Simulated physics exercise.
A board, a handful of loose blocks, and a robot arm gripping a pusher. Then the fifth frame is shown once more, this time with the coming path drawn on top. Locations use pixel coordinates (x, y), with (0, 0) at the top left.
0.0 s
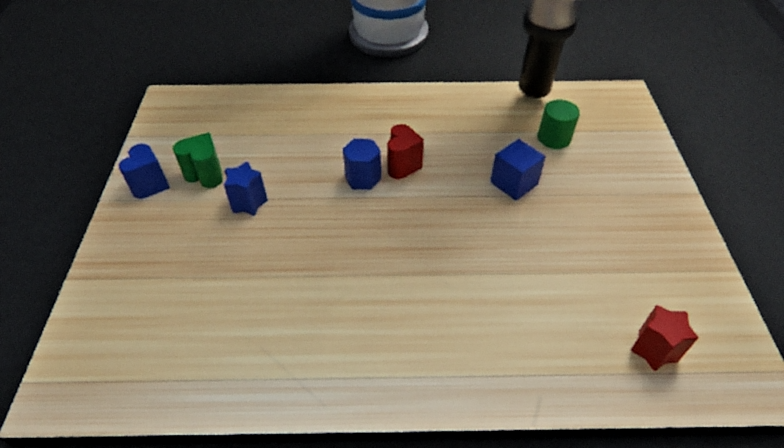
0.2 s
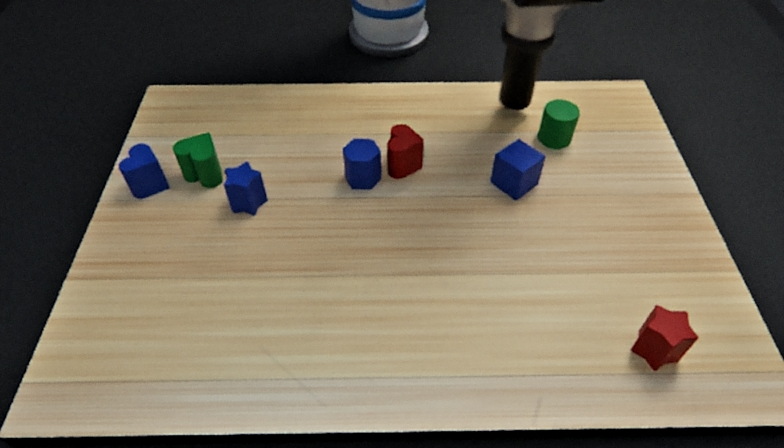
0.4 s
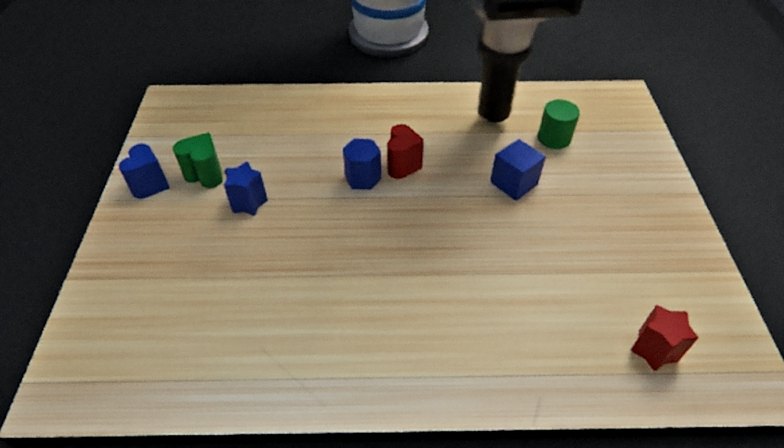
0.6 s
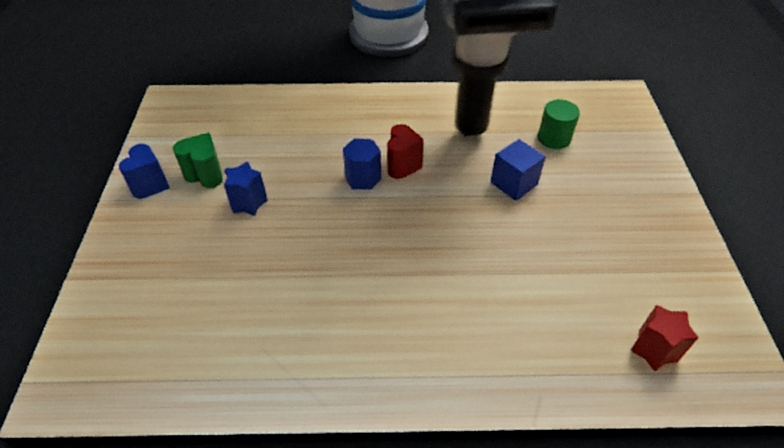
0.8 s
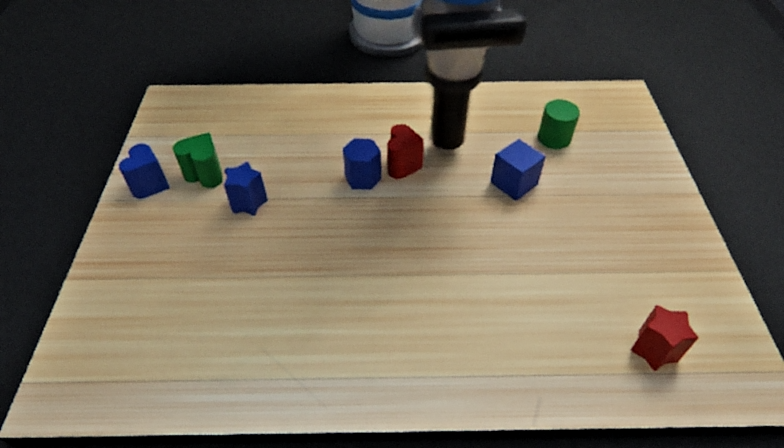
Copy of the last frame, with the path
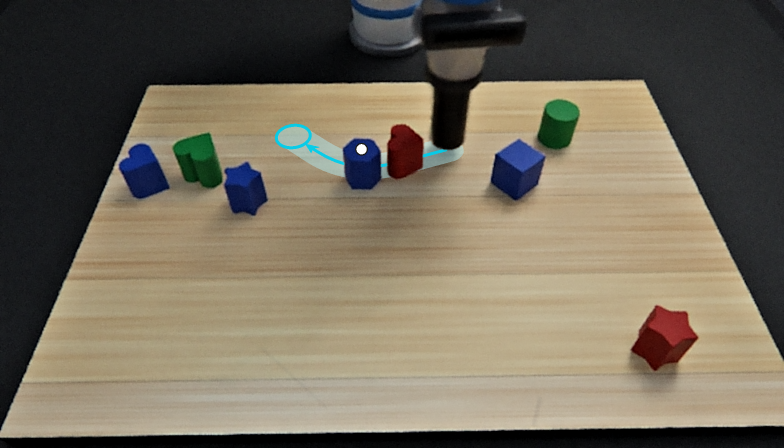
Robot arm moving a dark pusher left and slightly forward over a wooden board, as the red, green and blue blocks stay still.
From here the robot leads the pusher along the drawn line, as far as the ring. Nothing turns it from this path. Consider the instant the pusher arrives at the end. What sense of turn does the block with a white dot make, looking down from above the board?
Looking from above, the answer is clockwise.
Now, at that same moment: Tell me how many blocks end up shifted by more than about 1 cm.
The number will come to 2.
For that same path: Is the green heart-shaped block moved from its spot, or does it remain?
Not moved.
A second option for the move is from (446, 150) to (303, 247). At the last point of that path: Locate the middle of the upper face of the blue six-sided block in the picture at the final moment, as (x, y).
The centre of its top will be at (302, 155).
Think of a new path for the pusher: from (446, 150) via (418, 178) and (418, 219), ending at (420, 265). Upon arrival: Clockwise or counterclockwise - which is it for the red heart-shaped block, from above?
Overhead view: Clockwise.
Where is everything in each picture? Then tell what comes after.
Pusher's lower end (535, 89); green heart-shaped block (196, 146); blue six-sided block (362, 149); red heart-shaped block (404, 137); blue square (521, 155), in the first frame.
Pusher (515, 100); blocks still, in the second frame.
Pusher (494, 112); blocks still, in the third frame.
Pusher (471, 125); blocks still, in the fourth frame.
Pusher (447, 139); green heart-shaped block (196, 146); blue six-sided block (362, 149); red heart-shaped block (404, 137); blue square (521, 155), in the fifth frame.
Drawn move, from (446, 150) over (392, 164) and (335, 161) to (293, 136); the dot is on the blue six-sided block.
On the path given first. One third of the way, pusher (392, 153); blue six-sided block (342, 158), turned 50° clockwise; red heart-shaped block (373, 155), turned 20° anticlockwise.
Two thirds of the way, pusher (333, 149); blue six-sided block (325, 167), turned 70° clockwise; red heart-shaped block (361, 163), turned 45° anticlockwise.
At the end, pusher (291, 125); green heart-shaped block still; blue six-sided block (325, 167), turned 70° clockwise; red heart-shaped block (361, 163), turned 45° anticlockwise; blue square still.
